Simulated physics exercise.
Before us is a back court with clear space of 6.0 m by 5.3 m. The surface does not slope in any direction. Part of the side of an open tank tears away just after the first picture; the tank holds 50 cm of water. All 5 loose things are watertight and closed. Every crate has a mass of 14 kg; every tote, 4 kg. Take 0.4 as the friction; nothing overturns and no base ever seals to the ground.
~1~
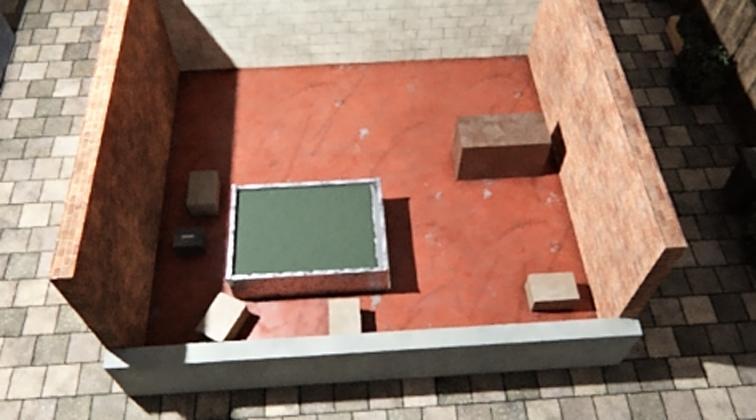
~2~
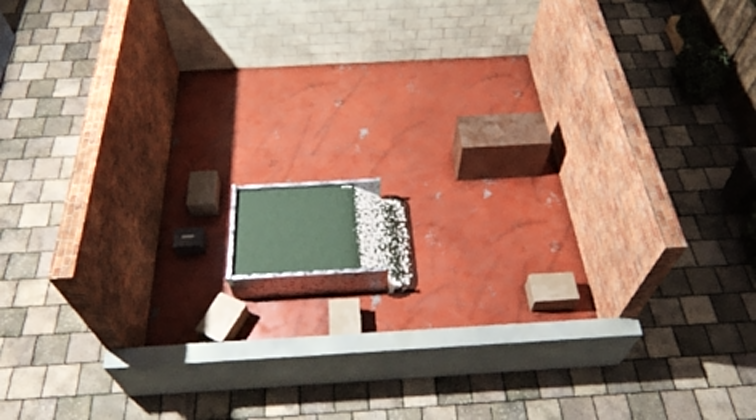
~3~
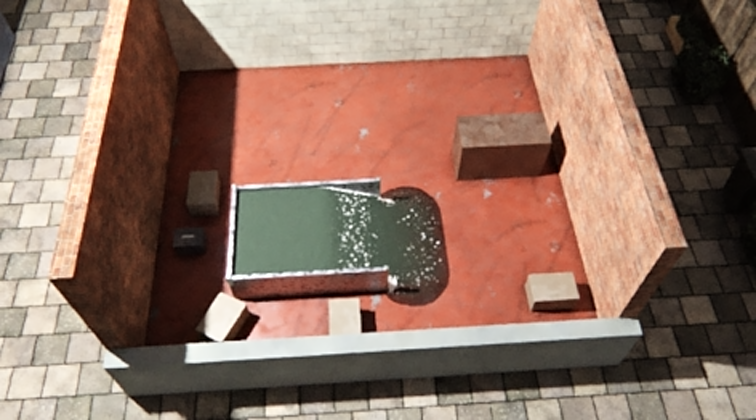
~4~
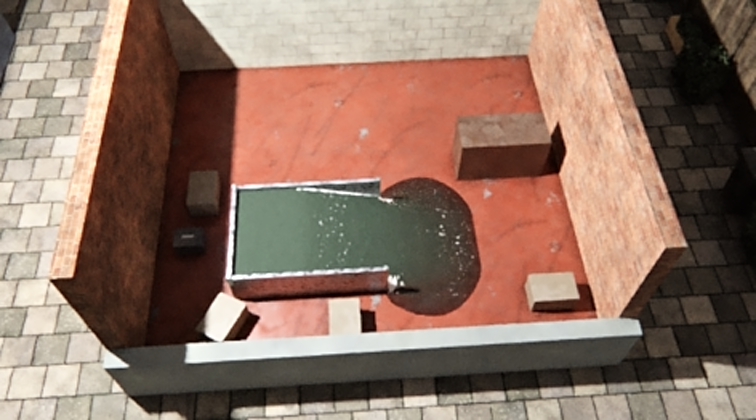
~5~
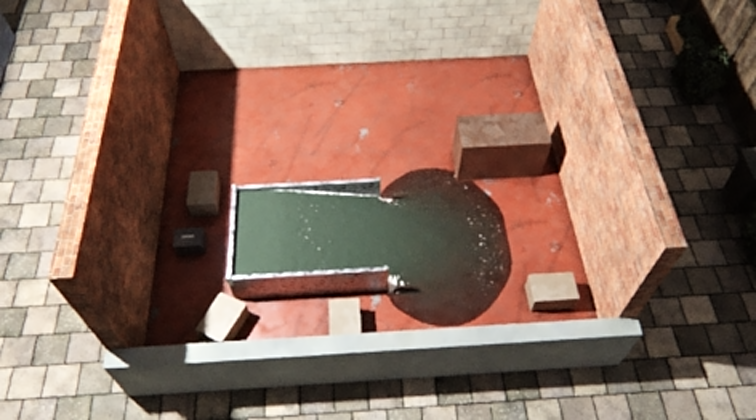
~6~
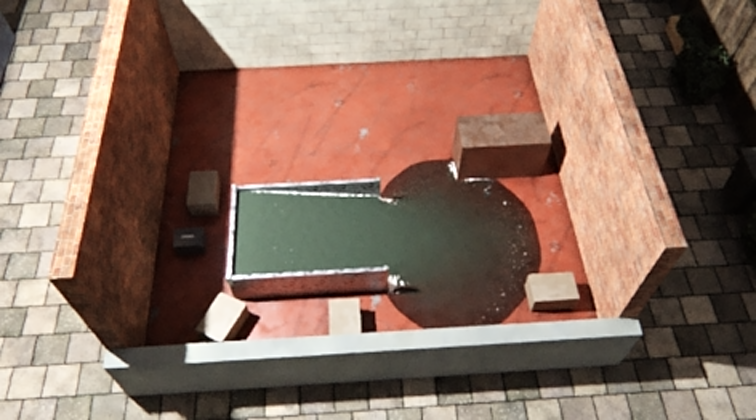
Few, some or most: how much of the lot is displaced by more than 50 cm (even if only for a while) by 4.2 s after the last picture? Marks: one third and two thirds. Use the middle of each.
That comes to between one and two thirds.
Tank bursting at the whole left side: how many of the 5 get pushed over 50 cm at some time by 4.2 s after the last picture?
5.
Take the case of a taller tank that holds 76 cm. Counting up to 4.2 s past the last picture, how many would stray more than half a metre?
The answer would then be 3.
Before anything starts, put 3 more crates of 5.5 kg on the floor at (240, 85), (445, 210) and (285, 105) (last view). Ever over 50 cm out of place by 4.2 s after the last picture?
In order: Within it, beyond it, within it.
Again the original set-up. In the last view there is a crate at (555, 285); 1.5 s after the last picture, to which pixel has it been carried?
Look about (581, 290).
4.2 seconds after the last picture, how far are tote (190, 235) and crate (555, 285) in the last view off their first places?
0 cm and 140 cm.
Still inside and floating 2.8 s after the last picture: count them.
Just then, the number is 1.
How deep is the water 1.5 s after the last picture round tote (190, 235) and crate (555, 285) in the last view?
I'd estimate 0 cm for the first and 24 cm for the second.
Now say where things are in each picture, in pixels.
The first frame shows a crate at (202, 187) rests on the ground; a crate at (554, 286), on the bottom; water covers 2.9 m2; 0 of 5 have shifted.
The second frame shows a crate at (202, 187) rests on the ground; a crate at (554, 286), on the bottom; water covers 3.6 m2; 0 of 5 have shifted.
The third frame shows a crate at (202, 187), on the bottom; a crate at (554, 286) rests on the ground; 4.5 m2 under water; 0 of 5 have shifted.
The fourth frame shows a crate at (202, 187), on the bottom; a crate at (554, 286) rests on the ground; water covers 5.5 m2; 0 of 5 have shifted.
The fifth frame shows a crate at (202, 187) rests on the ground; a crate at (554, 286) rests on the ground; water covers 6.8 m2; 0 of 5 have shifted.
The sixth frame shows a crate at (202, 187), on the bottom; a crate at (554, 286) rests on the ground; water covers 8.0 m2; 0 of 5 have shifted.
Then, 0.4 s after the last picture 0 of 5 are over 50 cm from their spots; 0 afloat.
Then, 1.5 s after the last picture 0 of 5 are over 50 cm from their spots; 1 afloat.
Then, 2.8 s after the last picture 0 of 5 are over 50 cm from their spots; 1 afloat.
Then, 4.2 s after the last picture 2 of 5 are over 50 cm from their spots, and 2 have been at some point; 1 afloat.
